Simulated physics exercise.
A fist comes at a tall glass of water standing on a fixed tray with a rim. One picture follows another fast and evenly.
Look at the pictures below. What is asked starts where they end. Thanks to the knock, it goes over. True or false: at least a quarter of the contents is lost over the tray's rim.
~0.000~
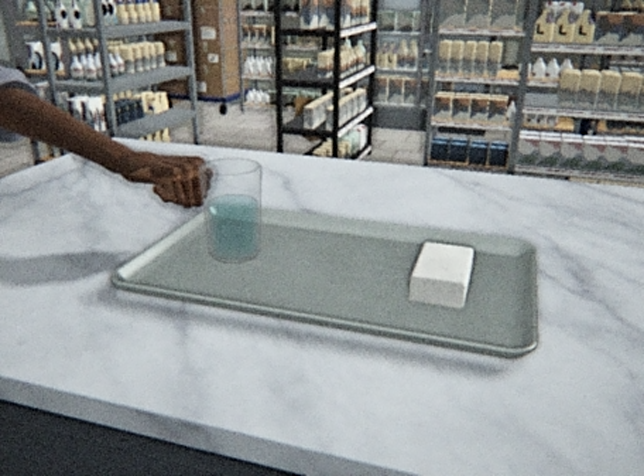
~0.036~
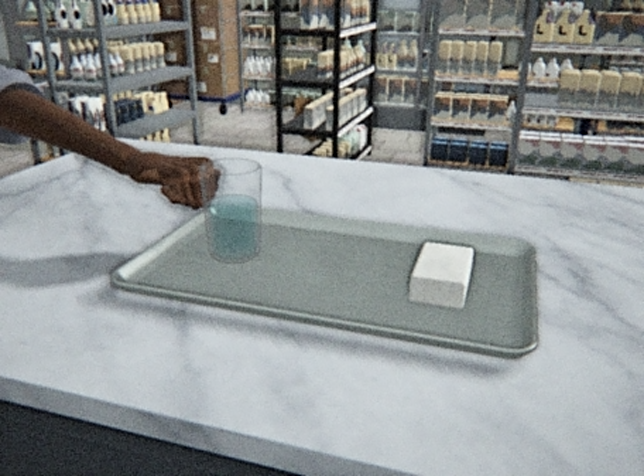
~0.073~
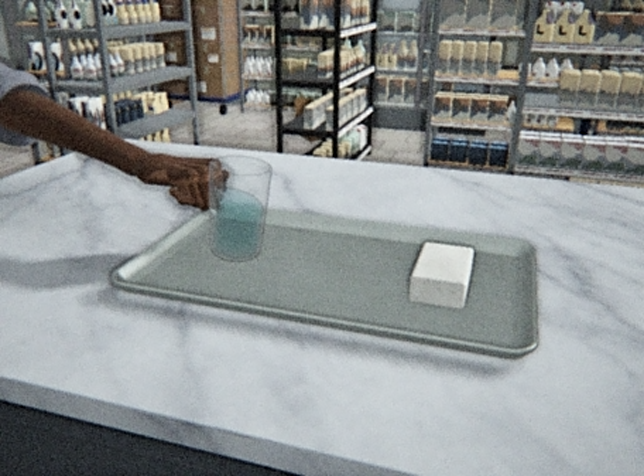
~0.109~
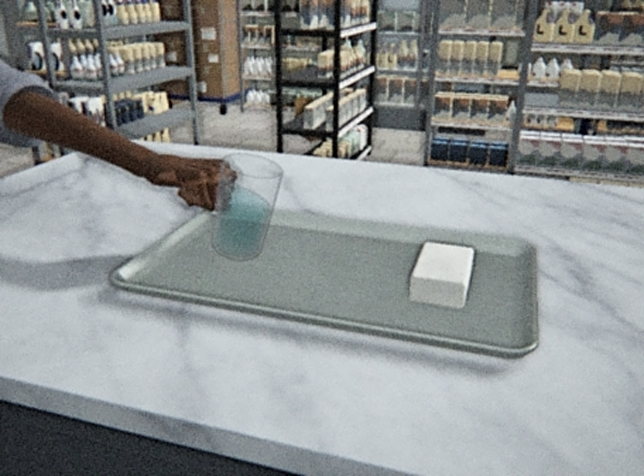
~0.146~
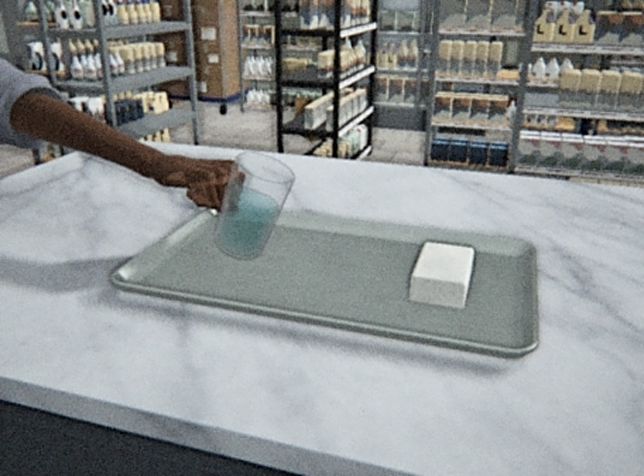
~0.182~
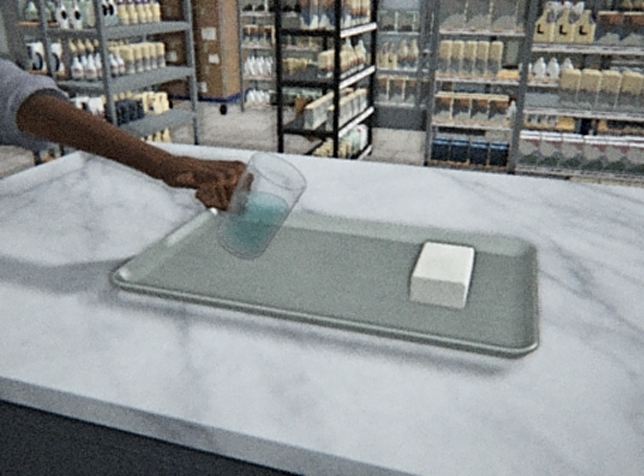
False.
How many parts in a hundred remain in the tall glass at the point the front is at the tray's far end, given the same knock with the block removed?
45 in a hundred, roughly.
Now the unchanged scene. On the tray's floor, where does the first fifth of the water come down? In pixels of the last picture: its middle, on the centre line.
Around (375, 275).
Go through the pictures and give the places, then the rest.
In the first frame, tilt 0°; right rim (257, 171); surface from (212, 198) to (257, 203); the tray's far rim is at (534, 290); a block is fixed to the tray further along.
In the second frame, tilt 0°; right rim (257, 171); surface from (212, 198) to (258, 204).
In the third frame, tilt 7°; right rim (268, 173); surface from (218, 185) to (262, 207).
In the fourth frame, tilt 14°; right rim (279, 177); surface from (226, 178) to (270, 209).
In the fifth frame, tilt 22°; right rim (291, 182); surface from (232, 193) to (278, 205).
In the sixth frame, tilt 29°; right rim (303, 189); surface from (236, 200) to (289, 205).
A moment on, the tall glass lies on its side and 99 per cent is in the glass, 1 on the tray and 0 above or beyond its rim.
Next, the tall glass lies on its side and 59 per cent is in the glass, 33 on the tray and 8 above or beyond its rim.
Then the tall glass lies on its side and 32 per cent is in the glass, 47 on the tray and 20 above or beyond its rim.
Later the tall glass lies on its side and 18 per cent is in the glass, 76 on the tray and 6 above or beyond its rim.
At rest 94 per cent is held by tray and glass, 6 is off the tray.
